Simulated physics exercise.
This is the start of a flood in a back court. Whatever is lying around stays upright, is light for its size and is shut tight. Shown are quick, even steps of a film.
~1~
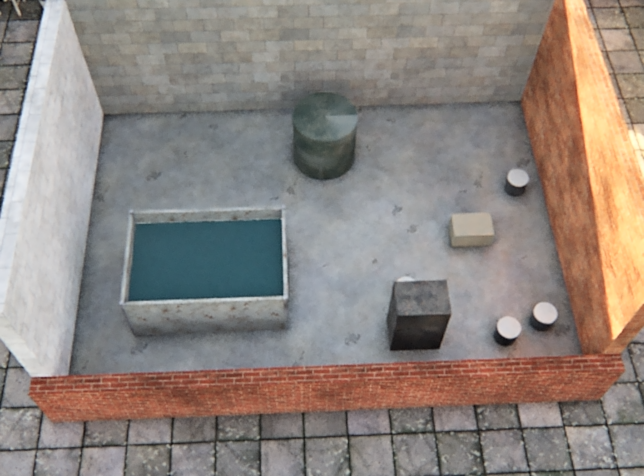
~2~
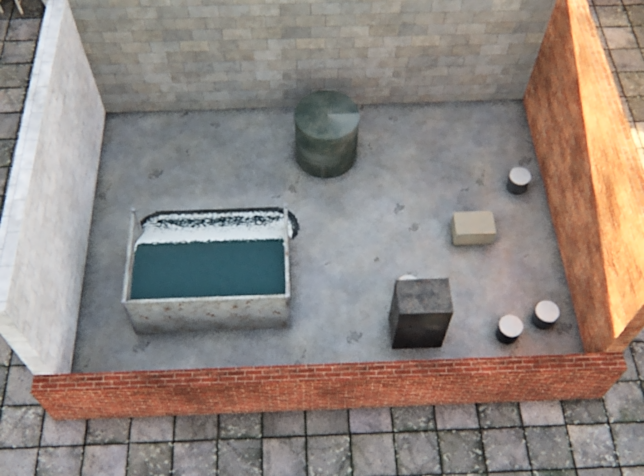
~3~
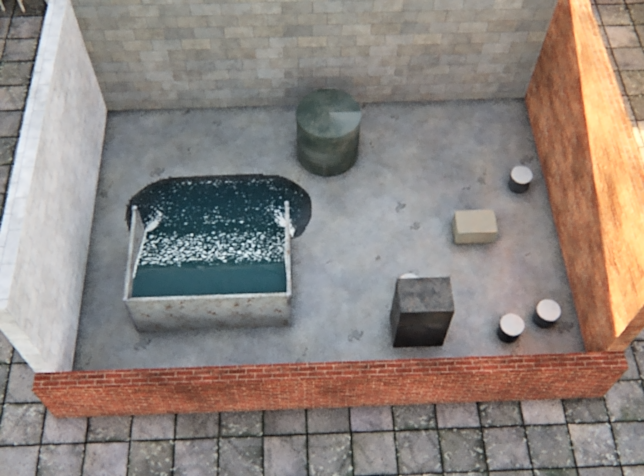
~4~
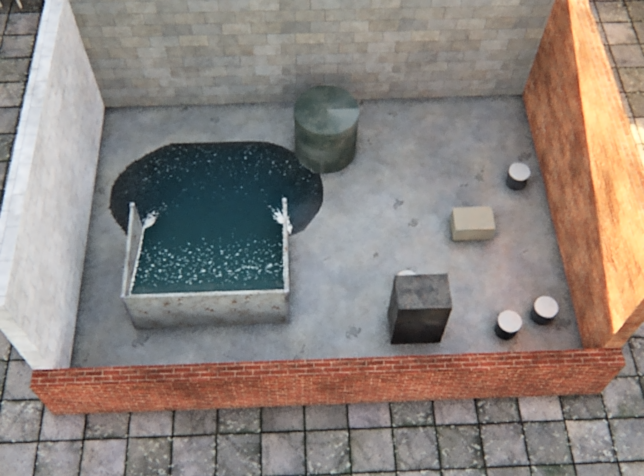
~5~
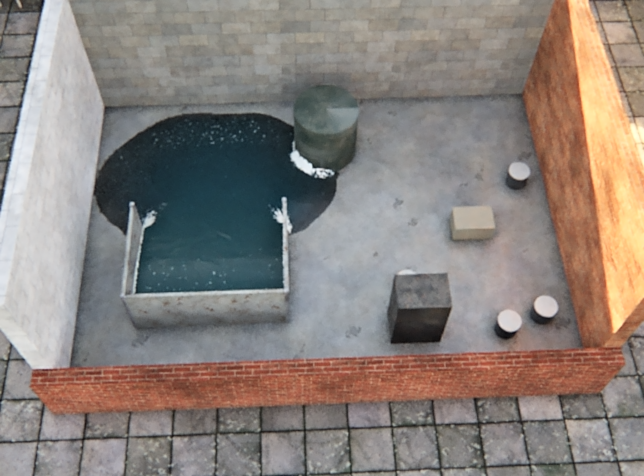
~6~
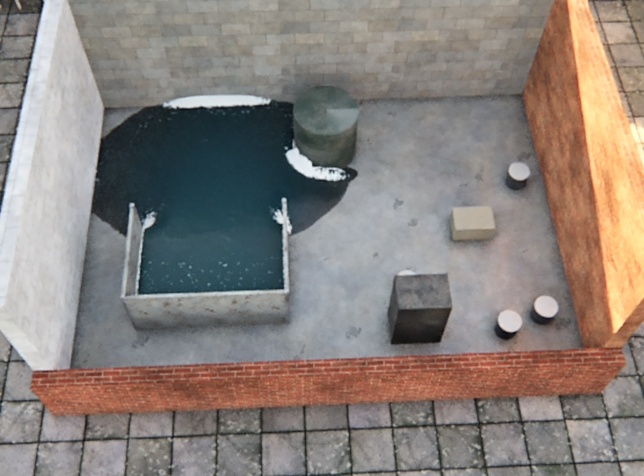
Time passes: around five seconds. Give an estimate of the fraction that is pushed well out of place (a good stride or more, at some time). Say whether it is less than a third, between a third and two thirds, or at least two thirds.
It does not reach a third.
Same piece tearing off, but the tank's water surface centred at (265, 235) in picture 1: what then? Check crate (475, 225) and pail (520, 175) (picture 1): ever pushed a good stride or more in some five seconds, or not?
Fell short, travelled that far.
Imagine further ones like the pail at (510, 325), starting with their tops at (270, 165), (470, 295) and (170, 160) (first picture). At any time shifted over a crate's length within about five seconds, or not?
Shoved clear, stays put, shoved clear.
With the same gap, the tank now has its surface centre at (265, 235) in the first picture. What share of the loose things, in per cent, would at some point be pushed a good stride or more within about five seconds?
Estimate: Around 20 per cent of them.
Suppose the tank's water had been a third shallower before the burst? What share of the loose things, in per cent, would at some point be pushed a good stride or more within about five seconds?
0 per cent.
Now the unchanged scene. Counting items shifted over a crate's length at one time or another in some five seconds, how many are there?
That adds up to 1.
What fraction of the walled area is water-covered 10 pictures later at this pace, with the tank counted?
About 55 per cent.
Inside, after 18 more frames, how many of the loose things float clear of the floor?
Total: 0.
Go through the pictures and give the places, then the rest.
A pail at (518, 177) rests on the ground; a pail at (546, 312), on the bottom; 0 of 5 have shifted, in the first frame.
A pail at (521, 175) rests on the ground; a pail at (548, 311) rests on the ground; 0 of 5 have shifted, in the second frame.
A pail at (522, 174), on the bottom; a pail at (549, 310) rests on the ground; 0 of 5 have shifted, in the third frame.
A pail at (520, 171), on the bottom; a pail at (547, 306), on the bottom; 0 of 5 have shifted, in the fourth frame.
A pail at (520, 170), on the bottom; a pail at (547, 306), on the bottom; 0 of 5 have shifted, in the fifth frame.
A pail at (520, 171) rests on the ground; a pail at (547, 306), on the bottom; 0 of 5 have shifted, in the sixth frame.
A moment on, 0 of 5 are well off their spots; 0 afloat.
Next, 0 of 5 are well off their spots; 0 afloat.
Later, 0 of 5 are well off their spots; 0 afloat.
In the end, 1 of 5 are well off their spots, and 1 have been at some point; 0 afloat.
